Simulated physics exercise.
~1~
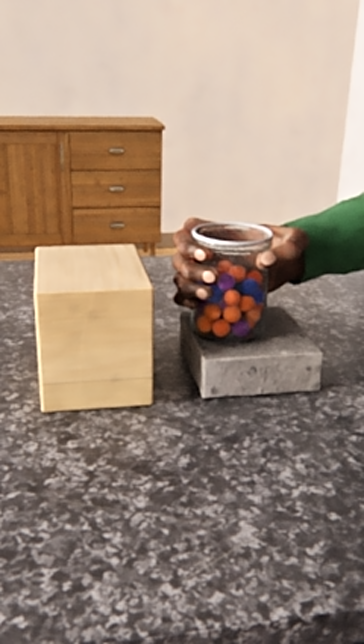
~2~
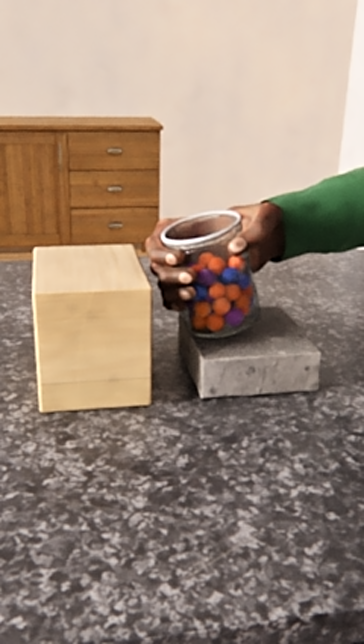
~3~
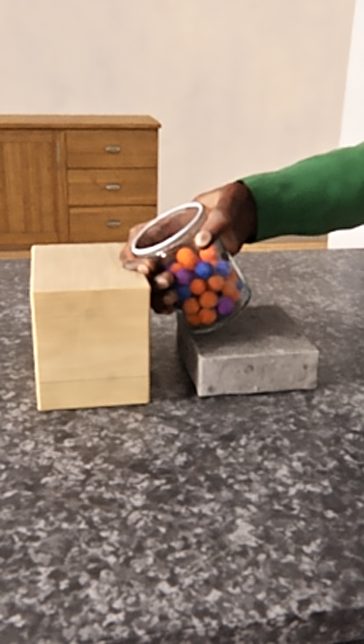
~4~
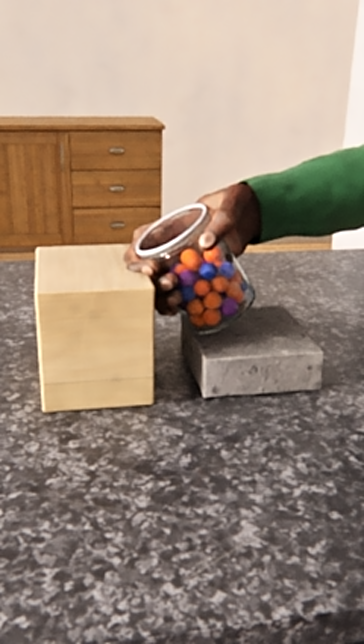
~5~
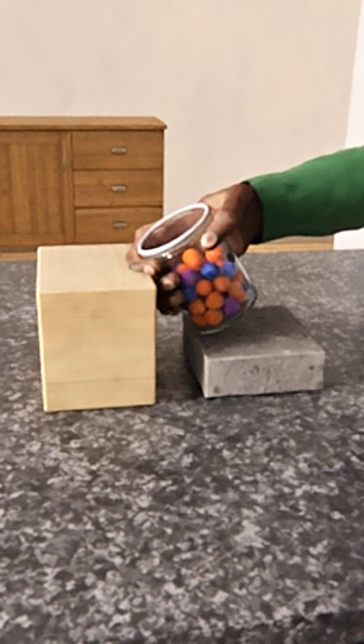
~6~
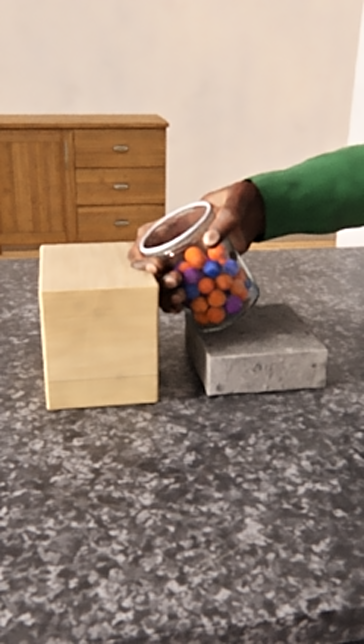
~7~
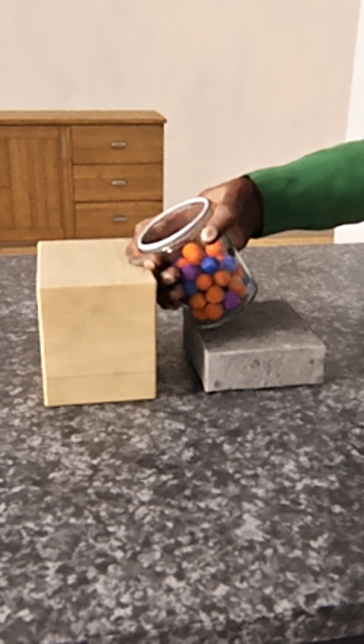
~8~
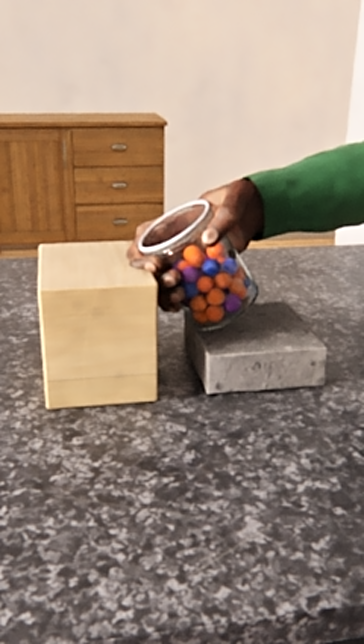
A dark-skinned hand in a green sleeve reaches in from the right, holding an open glass jar of orange, blue and purple balls upright on a low grey block. The block sits on a speckled dark grey counter, seen from the front and slightly above by a gently swaying camera, with a pale wooden block to the left and a wooden cabinet behind. The hand tips the jar leftward until it leans against the wooden block's upper edge. It then holds the jar there, tilted and still, with all the balls inside.
